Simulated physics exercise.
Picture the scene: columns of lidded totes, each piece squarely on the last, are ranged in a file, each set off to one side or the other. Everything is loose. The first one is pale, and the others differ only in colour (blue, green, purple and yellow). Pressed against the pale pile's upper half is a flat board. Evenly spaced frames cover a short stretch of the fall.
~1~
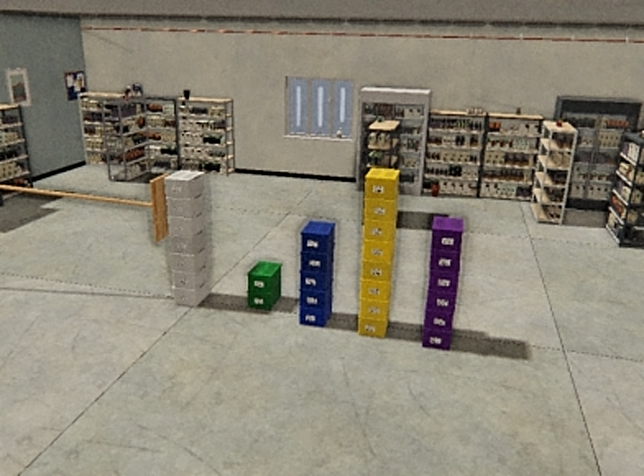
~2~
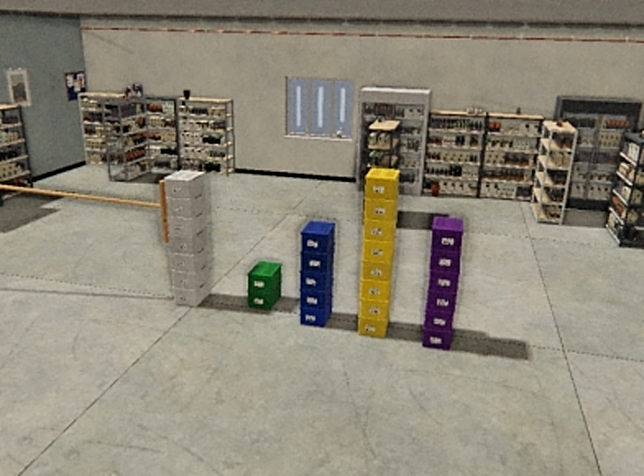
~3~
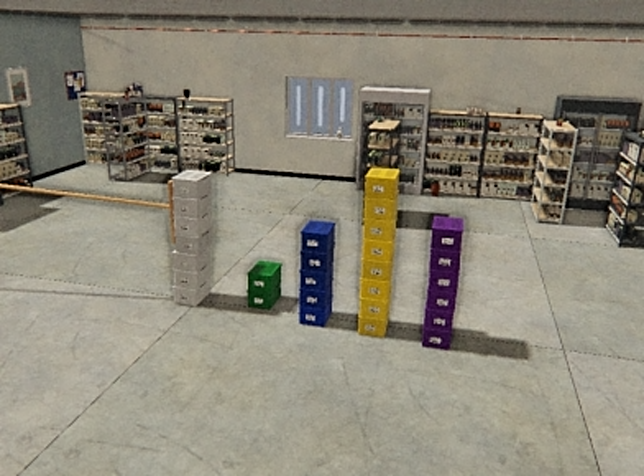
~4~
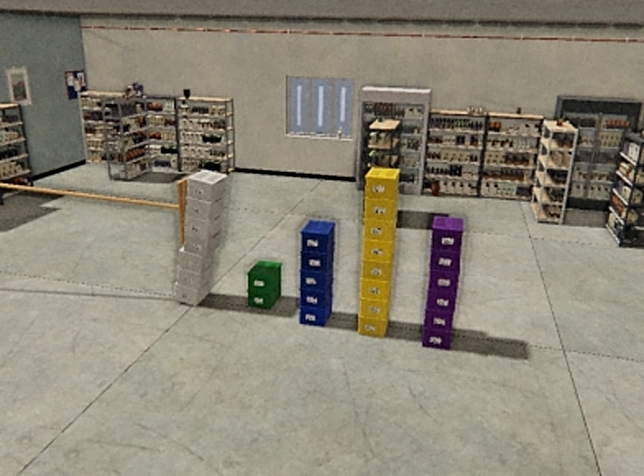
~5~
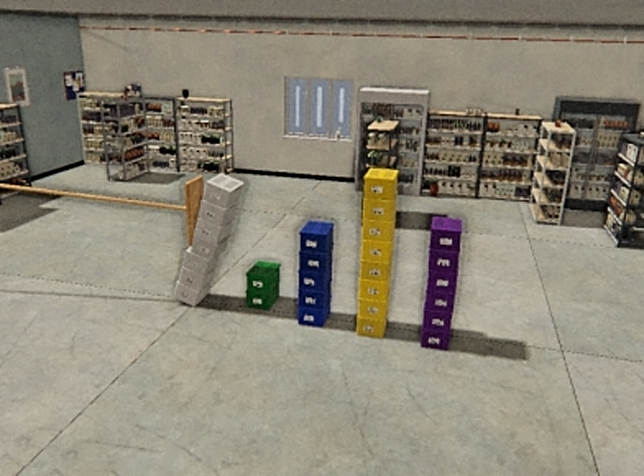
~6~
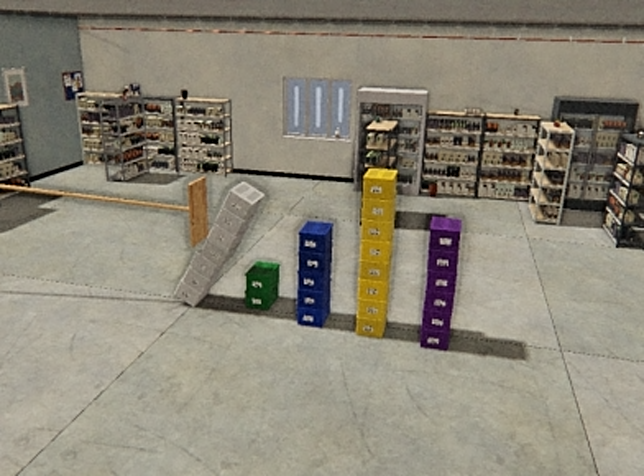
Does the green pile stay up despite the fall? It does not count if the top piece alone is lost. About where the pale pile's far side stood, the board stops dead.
Yes, it stays mostly up.
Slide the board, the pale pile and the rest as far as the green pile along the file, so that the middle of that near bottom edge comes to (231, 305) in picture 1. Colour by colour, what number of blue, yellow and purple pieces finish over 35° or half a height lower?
The counts are blue 0, yellow 0, purple 0.
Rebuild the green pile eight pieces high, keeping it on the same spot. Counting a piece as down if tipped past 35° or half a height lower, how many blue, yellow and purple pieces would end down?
Counts - blue: 5, yellow: 8, purple: 6.
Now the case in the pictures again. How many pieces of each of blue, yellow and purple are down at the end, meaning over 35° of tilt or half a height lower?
Once everything settles, the down count is blue 0, yellow 0 and purple 0.
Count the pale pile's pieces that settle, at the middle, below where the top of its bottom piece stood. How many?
The answer is 4.
Just after the last frame, 7 of the pale pile down; none of the 2 green totes down (0 of 21 in all colours); top green tote unmoved.
A moment on, 7 of the pale pile down; none of the 2 green totes down (0 of 21 in all colours); top green tote moved a little; top blue tote tilted a little.
Further on, 7 of the pale pile down; none of the 2 green totes down (0 of 21 in all colours); top green tote moved a little; top blue tote tilted a little.
When it is over, 7 of the pale pile down; none of the 2 green totes down (0 of 21 in all colours); top green tote moved a little; top blue tote tilted clearly. In pixels of the last frame, middles, top green tote near (269, 277), top blue tote near (349, 244).
